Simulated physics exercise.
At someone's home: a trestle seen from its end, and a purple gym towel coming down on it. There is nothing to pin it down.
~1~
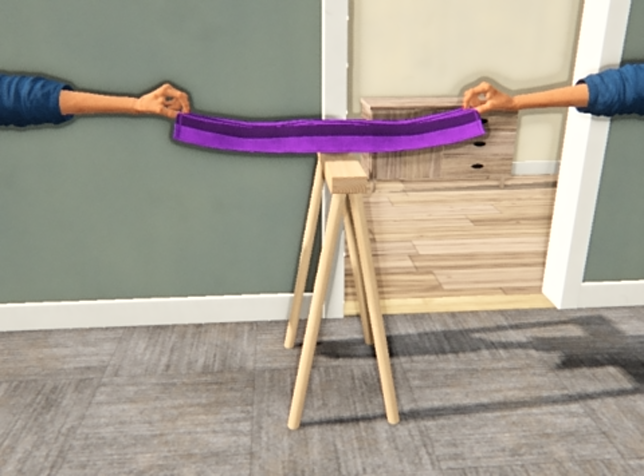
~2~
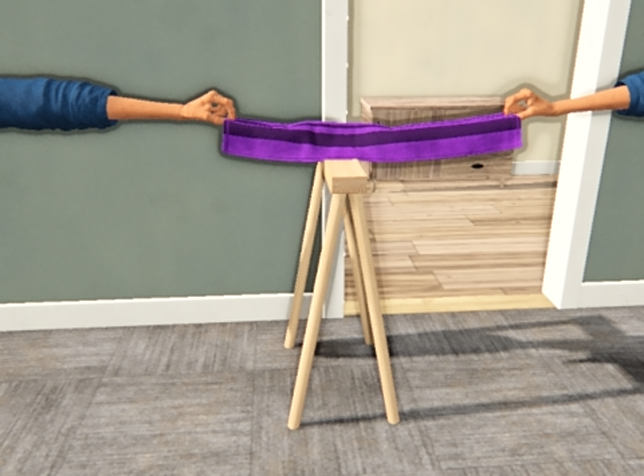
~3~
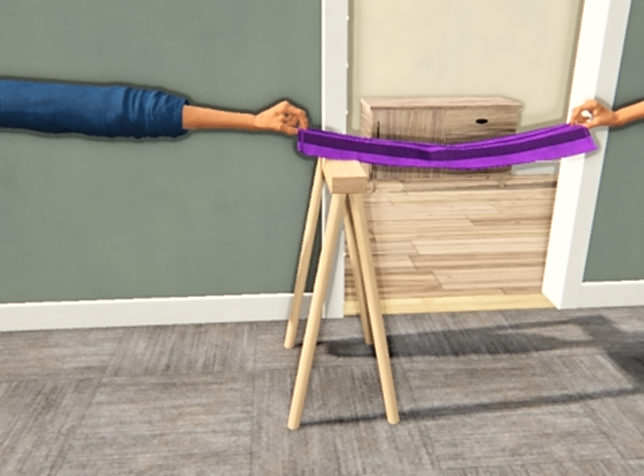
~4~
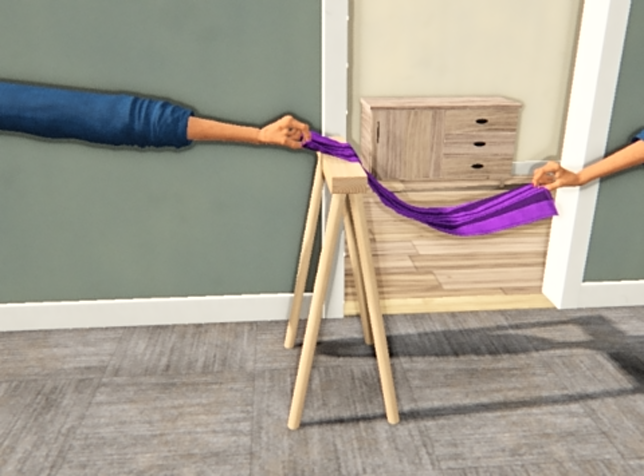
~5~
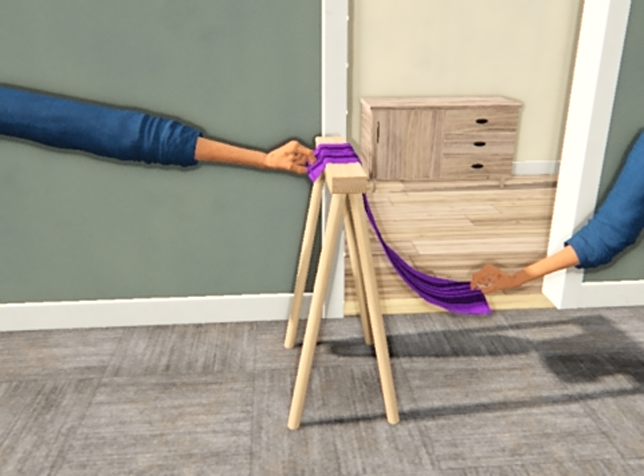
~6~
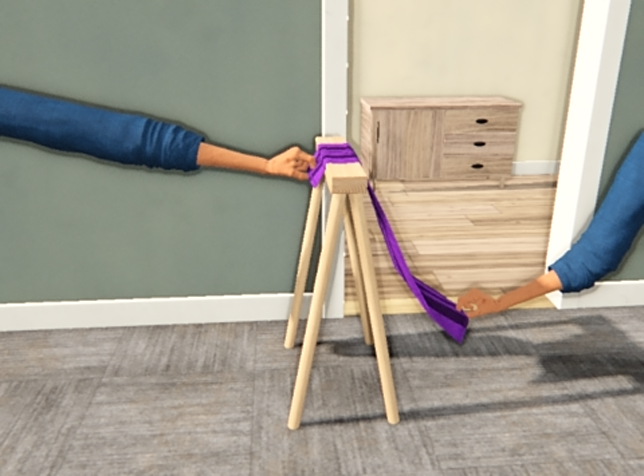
Two hands carrying a purple gym towel rightward above a wooden trestle, then lowering it across the top, mostly on the right.
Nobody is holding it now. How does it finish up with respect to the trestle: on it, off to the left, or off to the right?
It finishes off to the right.
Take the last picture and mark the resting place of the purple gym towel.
(375, 379), approximately.
Then, 0.30 s past the final frame, gym towel sliding right.
Then, 0.58 s past the final frame, gym towel in a heap on the floor near (375, 376).
When it is over, gym towel in a heap on the floor near (375, 378). The purple gym towel runs off to the right.
